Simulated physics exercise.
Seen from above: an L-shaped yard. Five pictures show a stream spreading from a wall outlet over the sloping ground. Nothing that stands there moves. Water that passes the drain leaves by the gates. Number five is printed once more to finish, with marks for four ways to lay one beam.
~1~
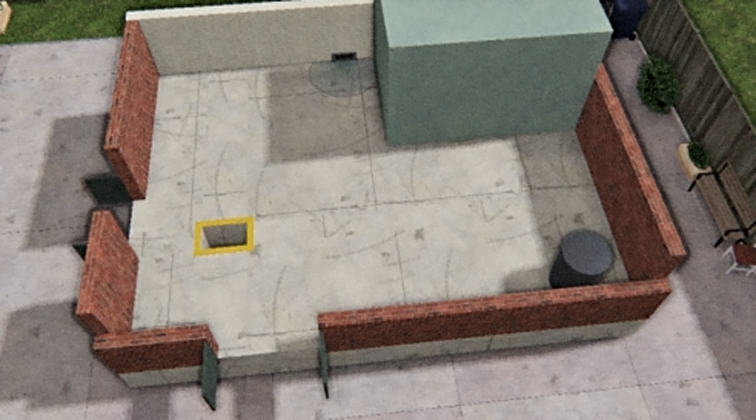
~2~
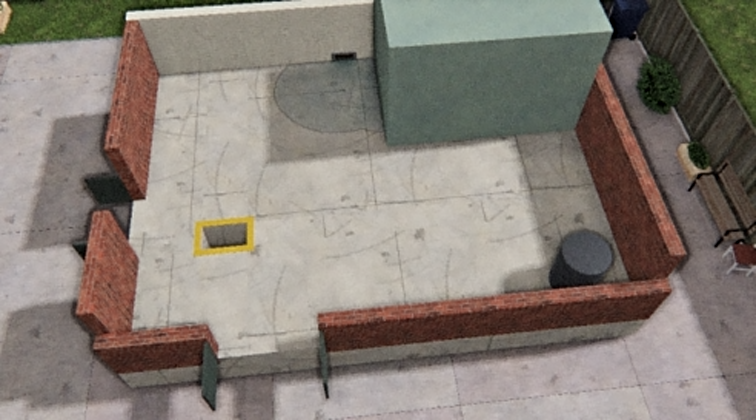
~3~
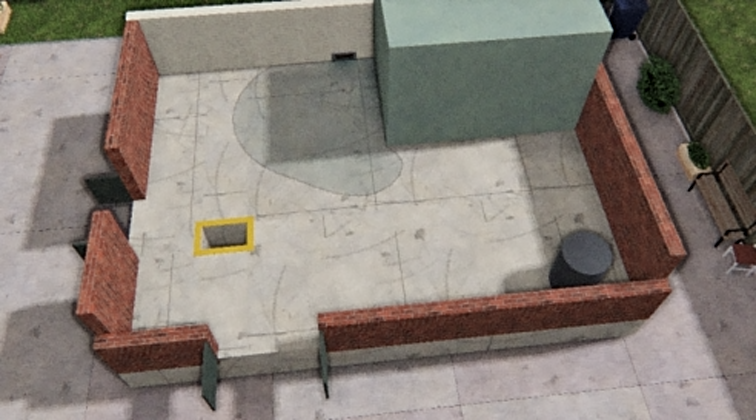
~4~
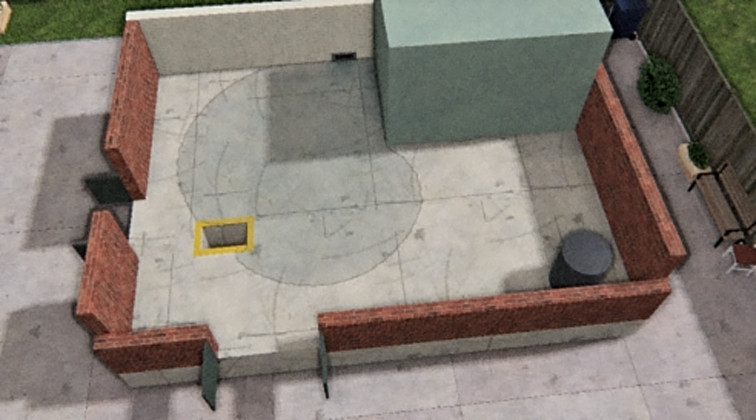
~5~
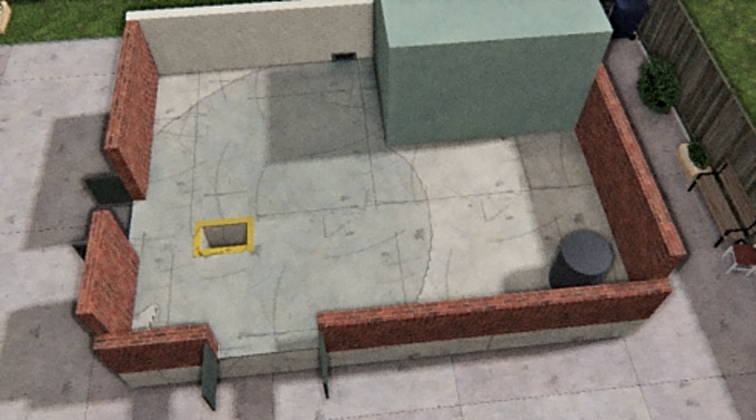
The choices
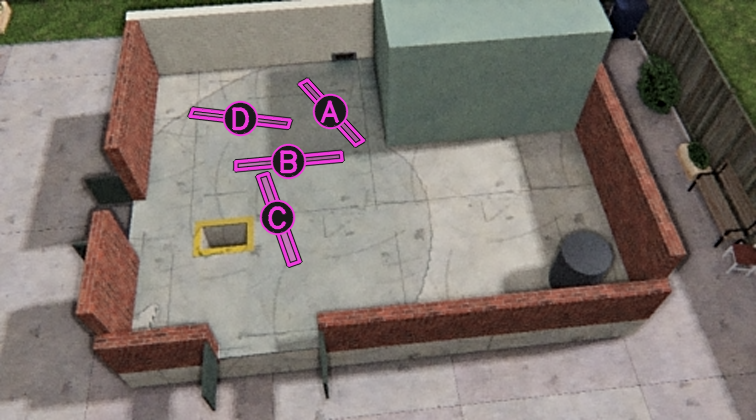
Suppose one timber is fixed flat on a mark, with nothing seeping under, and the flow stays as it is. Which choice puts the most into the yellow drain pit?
I would pick spot D.
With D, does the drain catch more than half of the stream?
No, it does not.
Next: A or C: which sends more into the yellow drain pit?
The answer is A.
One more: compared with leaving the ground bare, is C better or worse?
It is worse.
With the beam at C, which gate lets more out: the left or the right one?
More leaves on the right.
On the marked copy, A from (303, 82) to (359, 142); B from (235, 165) to (341, 156); C from (262, 175) to (294, 263); D from (191, 112) to (289, 123).
With A, about 15 % of the stream goes into the yellow drain pit, about 85 % out by the gates.
With B, about 12 % of the stream goes into the yellow drain pit, about 88 % out by the gates.
With C, about 9 % of the stream goes into the yellow drain pit, about 90 % out by the gates.
With D, about 24 % of the stream goes into the yellow drain pit, about 76 % out by the gates.
